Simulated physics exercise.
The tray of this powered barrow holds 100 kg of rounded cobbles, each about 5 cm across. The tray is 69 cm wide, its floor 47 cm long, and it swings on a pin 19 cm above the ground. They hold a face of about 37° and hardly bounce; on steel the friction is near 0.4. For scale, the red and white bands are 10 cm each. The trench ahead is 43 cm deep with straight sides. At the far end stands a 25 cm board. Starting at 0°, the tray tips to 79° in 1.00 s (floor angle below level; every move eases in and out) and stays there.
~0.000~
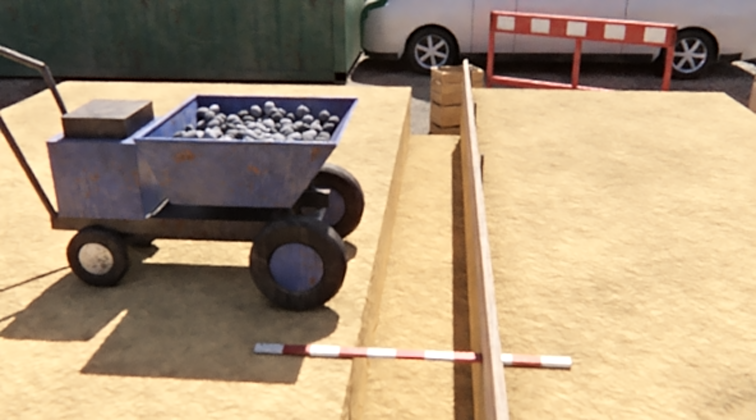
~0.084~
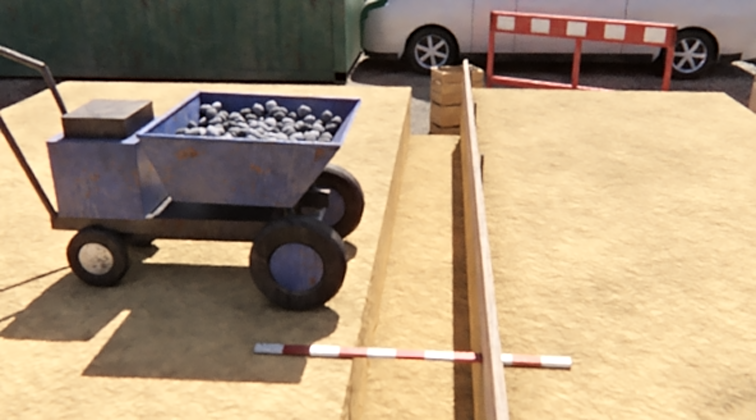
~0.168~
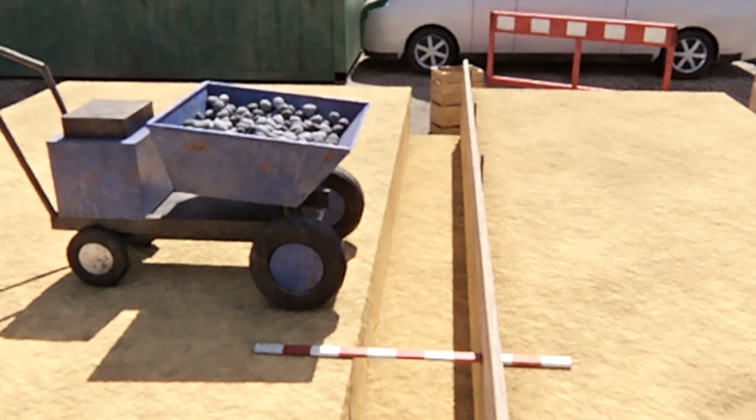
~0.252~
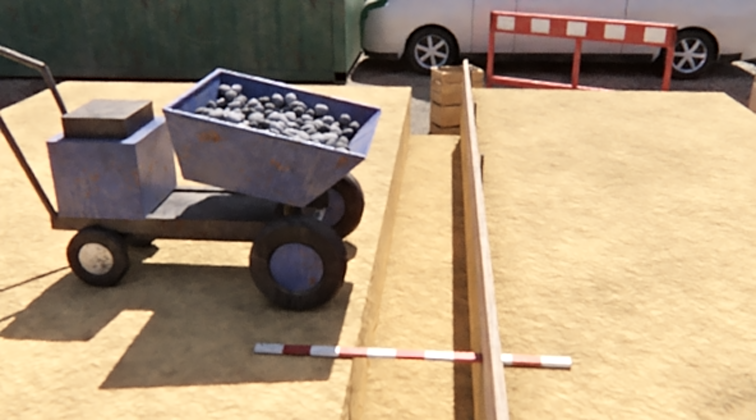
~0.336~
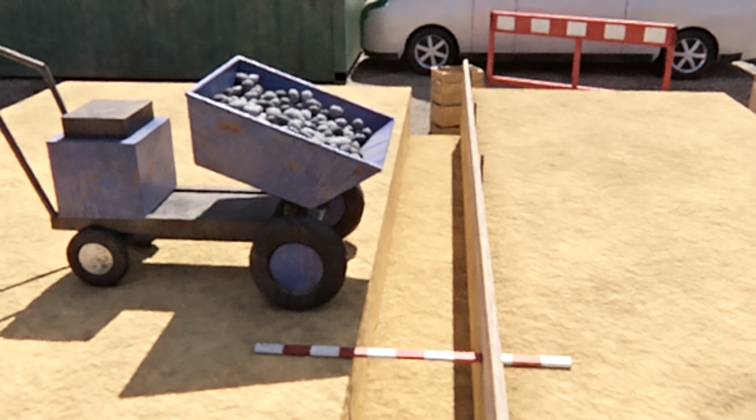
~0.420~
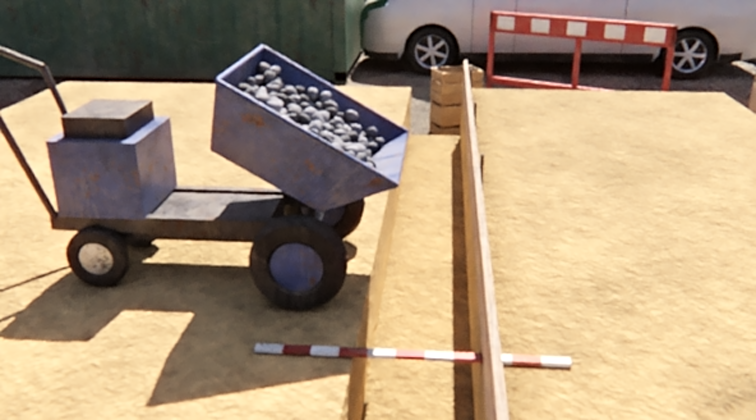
At first, a blue powered barrow loaded with rounded grey stones sits with its tray level at the left edge of a straight-sided trench. The tray then swings forward to the right, its back end rising steadily into a steep slant, while the stones shift down toward the lowered front lip.
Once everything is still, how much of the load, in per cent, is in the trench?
Some 99 per cent of it.
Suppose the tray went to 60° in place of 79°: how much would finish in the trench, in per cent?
It would be near 60 per cent.
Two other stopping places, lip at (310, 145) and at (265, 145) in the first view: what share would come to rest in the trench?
About 100 and 100 per cent.
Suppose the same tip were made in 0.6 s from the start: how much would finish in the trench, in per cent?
Then about 90 per cent.
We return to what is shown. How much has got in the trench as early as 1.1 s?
Some 45 per cent.
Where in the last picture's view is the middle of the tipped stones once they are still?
Around (437, 349).
After 0.8 s the floor is at 67°; 100 % in the tray; the foremost stones are at (425, 215).
After 1.1 s the floor is at 79°; 57 % in the tray, 43 % in the trench; the foremost stones are at (487, 230).
After 1.5 s the floor is at 79°; 16 % in the tray, 83 % in the trench, 1 % past the trench; the foremost stones are at (520, 305).
After 3.4 s the floor is at 79°; 0 % in the tray, 99 % in the trench, 1 % past the trench; the foremost stones are at (530, 295).
